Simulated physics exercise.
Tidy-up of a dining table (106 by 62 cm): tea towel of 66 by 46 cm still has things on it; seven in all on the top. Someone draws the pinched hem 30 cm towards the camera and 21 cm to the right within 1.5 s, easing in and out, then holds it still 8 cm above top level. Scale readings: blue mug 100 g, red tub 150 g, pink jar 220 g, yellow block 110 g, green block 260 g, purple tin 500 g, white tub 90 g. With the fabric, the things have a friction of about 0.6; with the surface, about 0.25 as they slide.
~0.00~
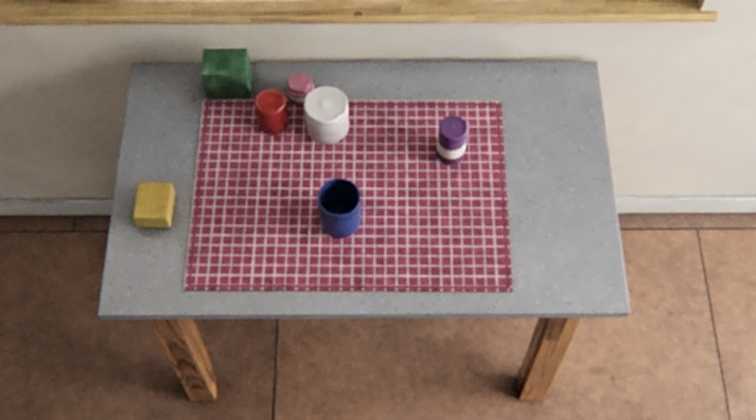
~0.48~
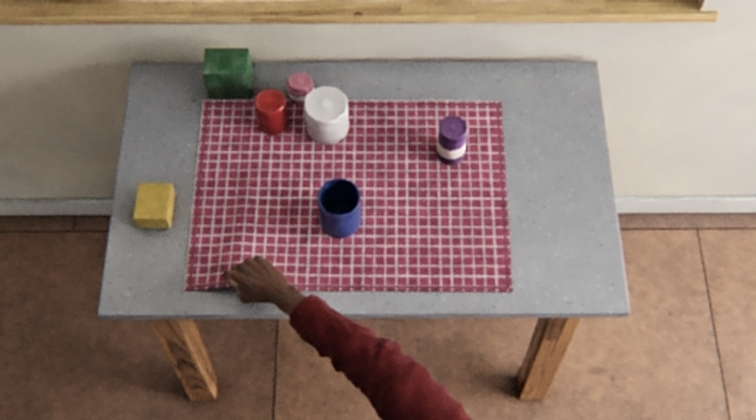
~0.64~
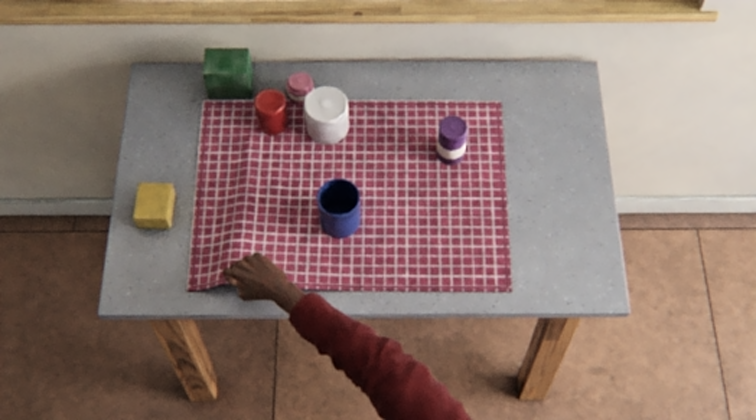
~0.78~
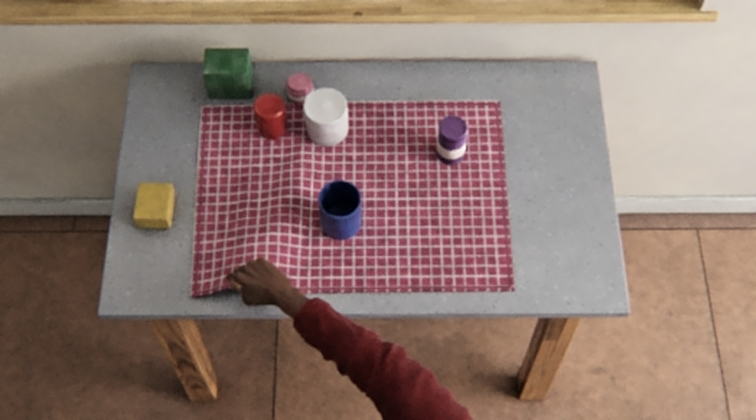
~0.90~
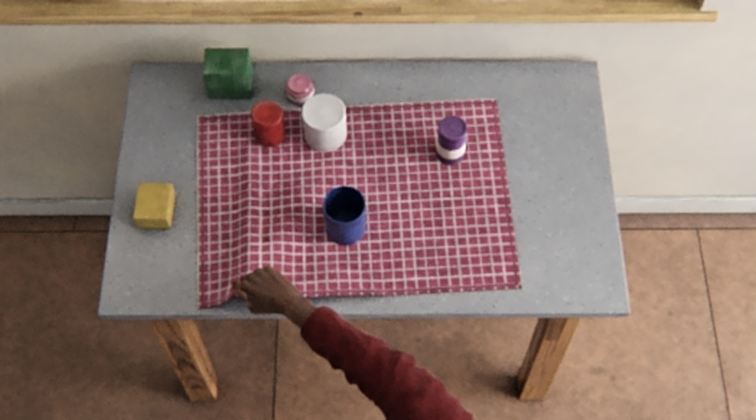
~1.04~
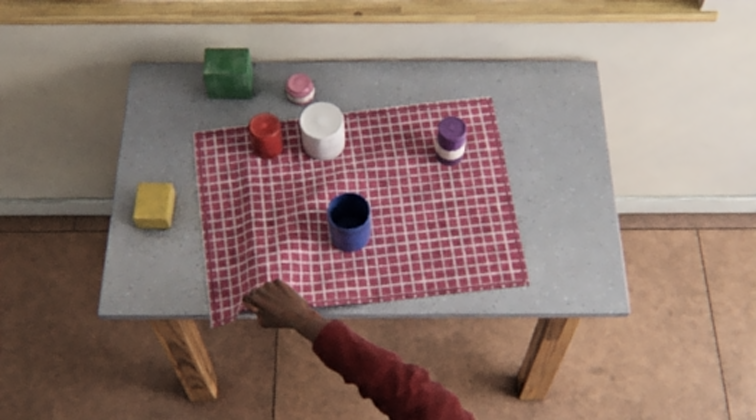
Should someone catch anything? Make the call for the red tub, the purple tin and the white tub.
My prediction: Watch the red tub hang in there. Watch the purple tin hang in there. Watch the white tub hang in there.
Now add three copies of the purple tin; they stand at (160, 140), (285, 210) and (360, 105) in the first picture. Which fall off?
In turn: Stays on, drops off, remains.
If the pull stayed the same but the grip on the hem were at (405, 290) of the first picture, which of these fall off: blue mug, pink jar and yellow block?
Then: Blue mug falls off, pink jar remains, yellow block stays up.
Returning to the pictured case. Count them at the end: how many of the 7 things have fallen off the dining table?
0.
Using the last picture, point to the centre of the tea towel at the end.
Its centre lands at about (366, 295).
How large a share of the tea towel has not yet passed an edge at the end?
Roughly 60%.
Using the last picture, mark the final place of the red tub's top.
Check near (241, 264) - that's where it comes to rest.
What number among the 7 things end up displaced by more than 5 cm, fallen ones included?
My count is 4.
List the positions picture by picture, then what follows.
The first picture shows shows, red tub (270, 101); purple tin (453, 127); white tub (326, 104); tea towel corners (184, 290) (501, 101) (512, 291).
The second picture shows shows, green block (226, 61); tea towel corners (501, 101) (512, 292); grip (238, 287).
The third picture shows shows, tea towel corners (501, 101) (512, 292); grip (237, 284).
The fourth picture shows shows, blue mug (340, 199); white tub (325, 106); red tub (269, 105); tea towel corners (499, 101) (514, 291); grip (240, 289).
The fifth picture shows shows, blue mug (344, 204); white tub (324, 111); red tub (267, 113); tea towel corners (198, 116) (496, 99); grip (247, 297).
The sixth picture shows shows, red tub (264, 125); purple tin (452, 128); white tub (322, 120); tea towel corners (193, 133) (491, 97) (529, 285); grip (256, 311).
After 1.3 s, 90 % of the tea towel is still over the top; red tub 15 cm off its start, white tub 11 cm off its start, purple tin 3 cm off its start.
After 1.6 s, 80 % of the tea towel is still over the top; red tub 25 cm off its start, white tub 19 cm off its start, purple tin 7 cm off its start.
After 1.8 s, 70 % of the tea towel is still over the top; red tub 33 cm off its start at (250, 241), white tub 26 cm off its start at (301, 212), purple tin 11 cm off its start at (430, 168).
After 2.1 s, 60 % of the tea towel is still over the top; red tub 38 cm off its start, white tub 30 cm off its start, purple tin 14 cm off its start.
After 3.7 s, 60 % of the tea towel is still over the top; red tub 39 cm off its start at (241, 264), white tub 30 cm off its start at (299, 230), purple tin 15 cm off its start at (430, 187), blue mug 27 cm off its start at (384, 322).
